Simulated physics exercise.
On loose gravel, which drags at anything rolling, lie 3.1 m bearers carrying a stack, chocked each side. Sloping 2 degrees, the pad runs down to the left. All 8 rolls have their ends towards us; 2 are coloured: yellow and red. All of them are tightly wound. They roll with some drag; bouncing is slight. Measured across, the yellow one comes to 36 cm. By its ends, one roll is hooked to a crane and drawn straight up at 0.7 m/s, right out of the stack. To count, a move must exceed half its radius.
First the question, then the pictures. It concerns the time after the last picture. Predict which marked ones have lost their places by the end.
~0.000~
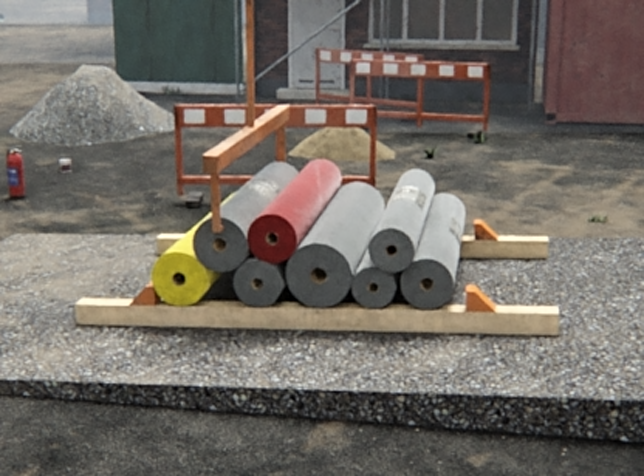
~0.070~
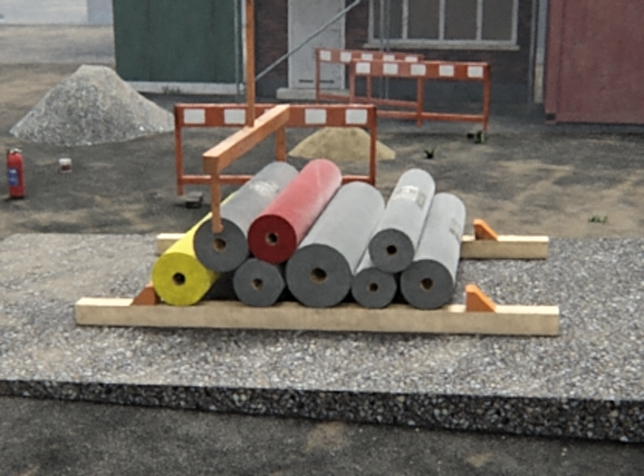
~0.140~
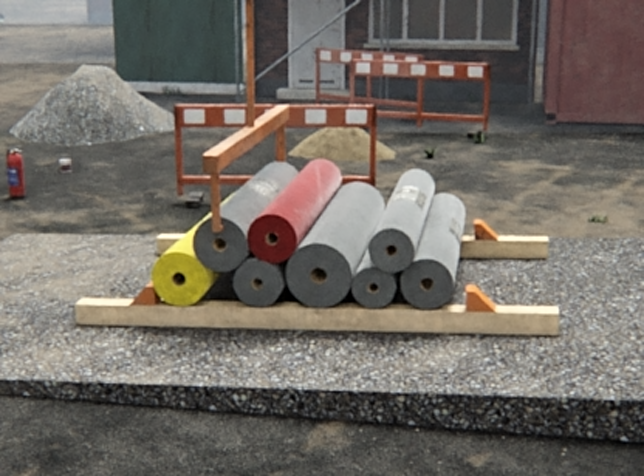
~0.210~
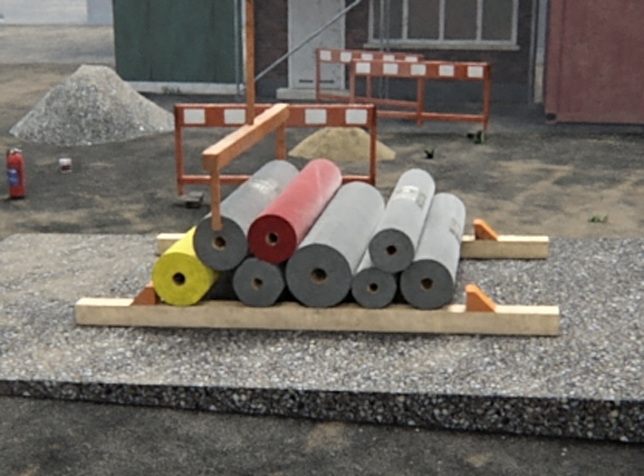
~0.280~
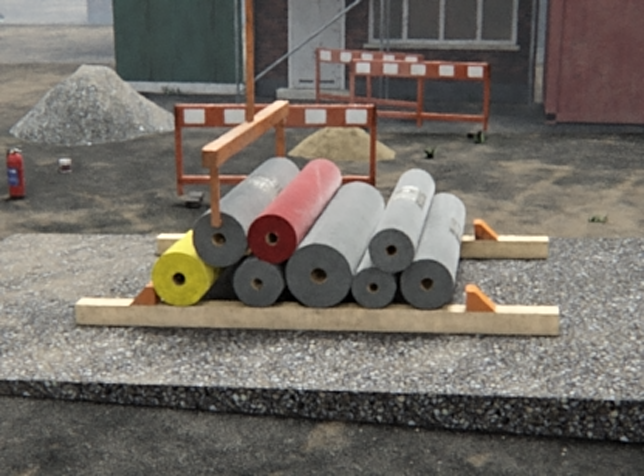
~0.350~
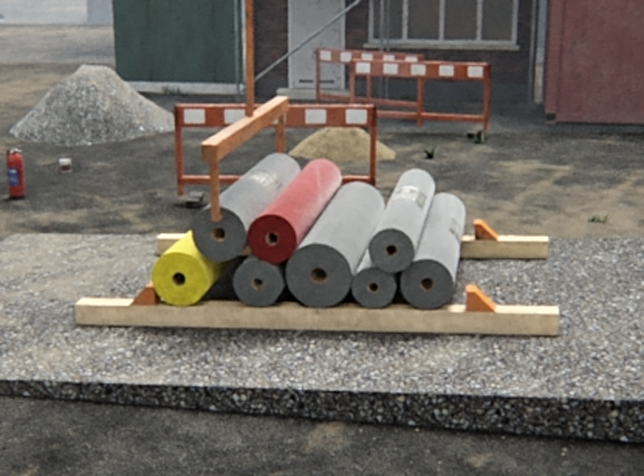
Prediction: Yellow does not, red does not.
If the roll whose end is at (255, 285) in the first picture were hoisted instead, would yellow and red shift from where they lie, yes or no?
Result - yellow: No, it would not, red: Yes, it would.
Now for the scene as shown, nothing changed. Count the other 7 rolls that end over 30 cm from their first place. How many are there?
The count is 0.
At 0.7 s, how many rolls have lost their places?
0.
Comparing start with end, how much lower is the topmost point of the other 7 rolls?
0 cm.
Then, 0.7 s in, yellow is unmoved; red is where it was; 0 others dislodged.
In the end (1.1 s), yellow is unmoved; red is unmoved; 0 others dislodged.
